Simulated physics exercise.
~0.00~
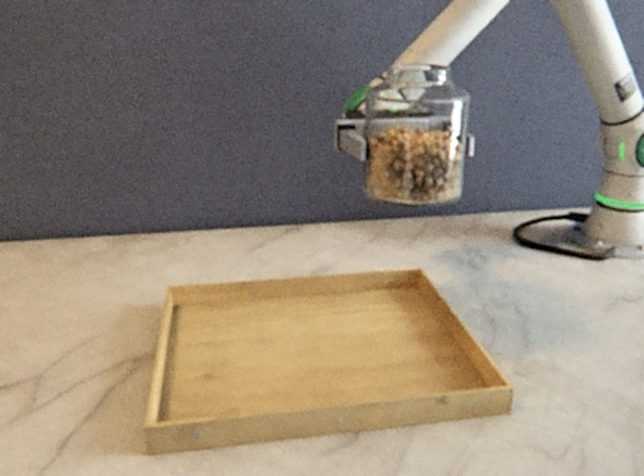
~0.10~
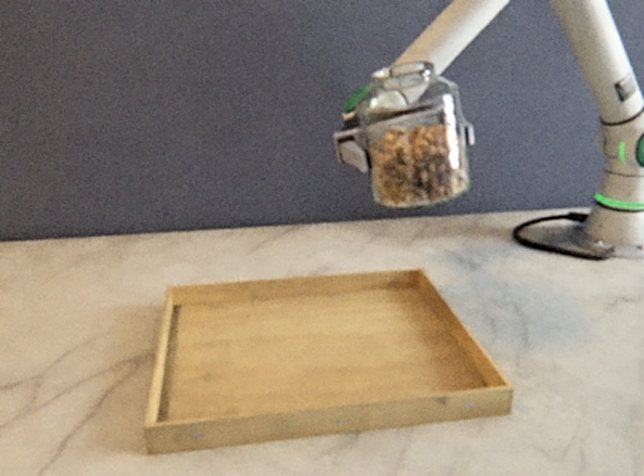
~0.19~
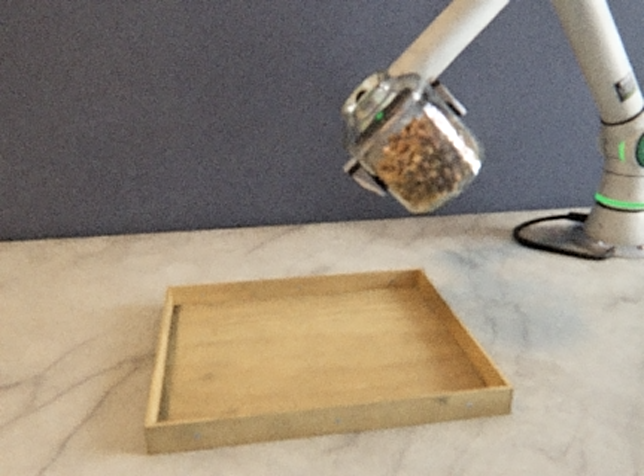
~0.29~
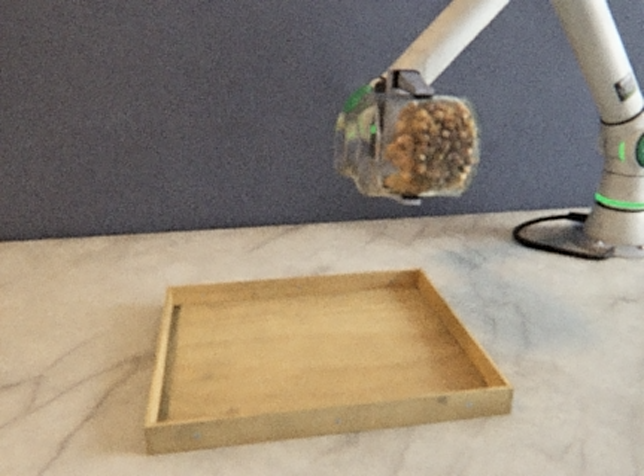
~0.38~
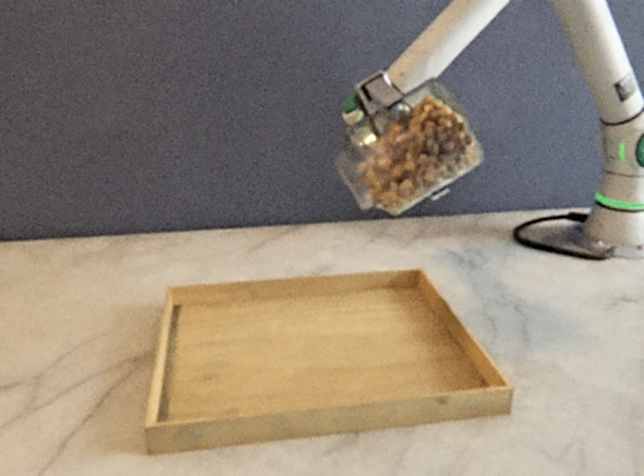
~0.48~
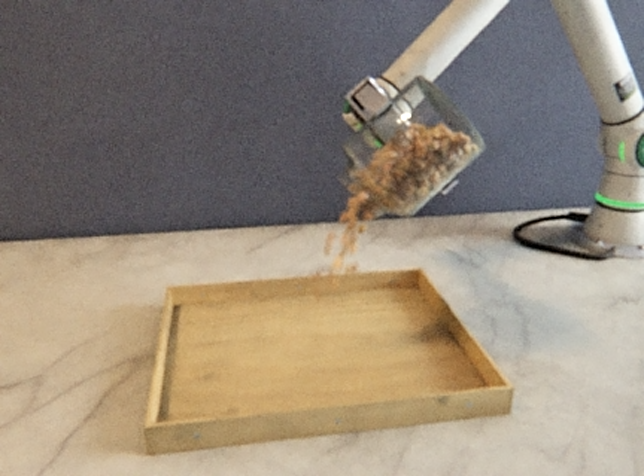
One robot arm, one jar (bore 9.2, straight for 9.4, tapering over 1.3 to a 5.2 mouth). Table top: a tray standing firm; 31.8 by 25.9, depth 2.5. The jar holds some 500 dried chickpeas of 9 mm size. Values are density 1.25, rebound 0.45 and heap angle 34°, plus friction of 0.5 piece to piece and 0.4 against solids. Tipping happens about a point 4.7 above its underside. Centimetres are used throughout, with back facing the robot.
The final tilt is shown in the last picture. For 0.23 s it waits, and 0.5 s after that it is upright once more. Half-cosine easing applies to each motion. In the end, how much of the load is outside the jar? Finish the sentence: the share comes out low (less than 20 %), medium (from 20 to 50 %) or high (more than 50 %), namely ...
The share comes out medium, from 20 to 50 %.
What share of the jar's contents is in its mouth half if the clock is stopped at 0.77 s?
Looks like around 70 per cent to me.
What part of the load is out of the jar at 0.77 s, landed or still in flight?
Roughly 30 percent by that time.
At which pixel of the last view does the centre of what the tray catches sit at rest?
Centre: Close to (280, 349).
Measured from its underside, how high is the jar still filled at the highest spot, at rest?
Looks like roughly 6.0 cm, measured from the underside.
After 0.77 s, tipped 127°, highest piece 23 above the table; 352 in the jar, 134 in the tray, 15 in flight or on a rim.
After 1.06 s, tipped 26°, highest piece 28 above the table; 335 in the jar, 163 in the tray, 3 in flight or on a rim.
After 1.41 s, upright, highest piece 24 above the table; 335 in the jar, 165 in the tray, 1 on the table or floor.
After 2.11 s, upright, highest piece 24 above the table; 335 in the jar, 165 in the tray, 1 on the table or floor.
In the end, 335 in the jar, 165 in the tray, 1 on the table or floor. That is 33 % outside the jar.
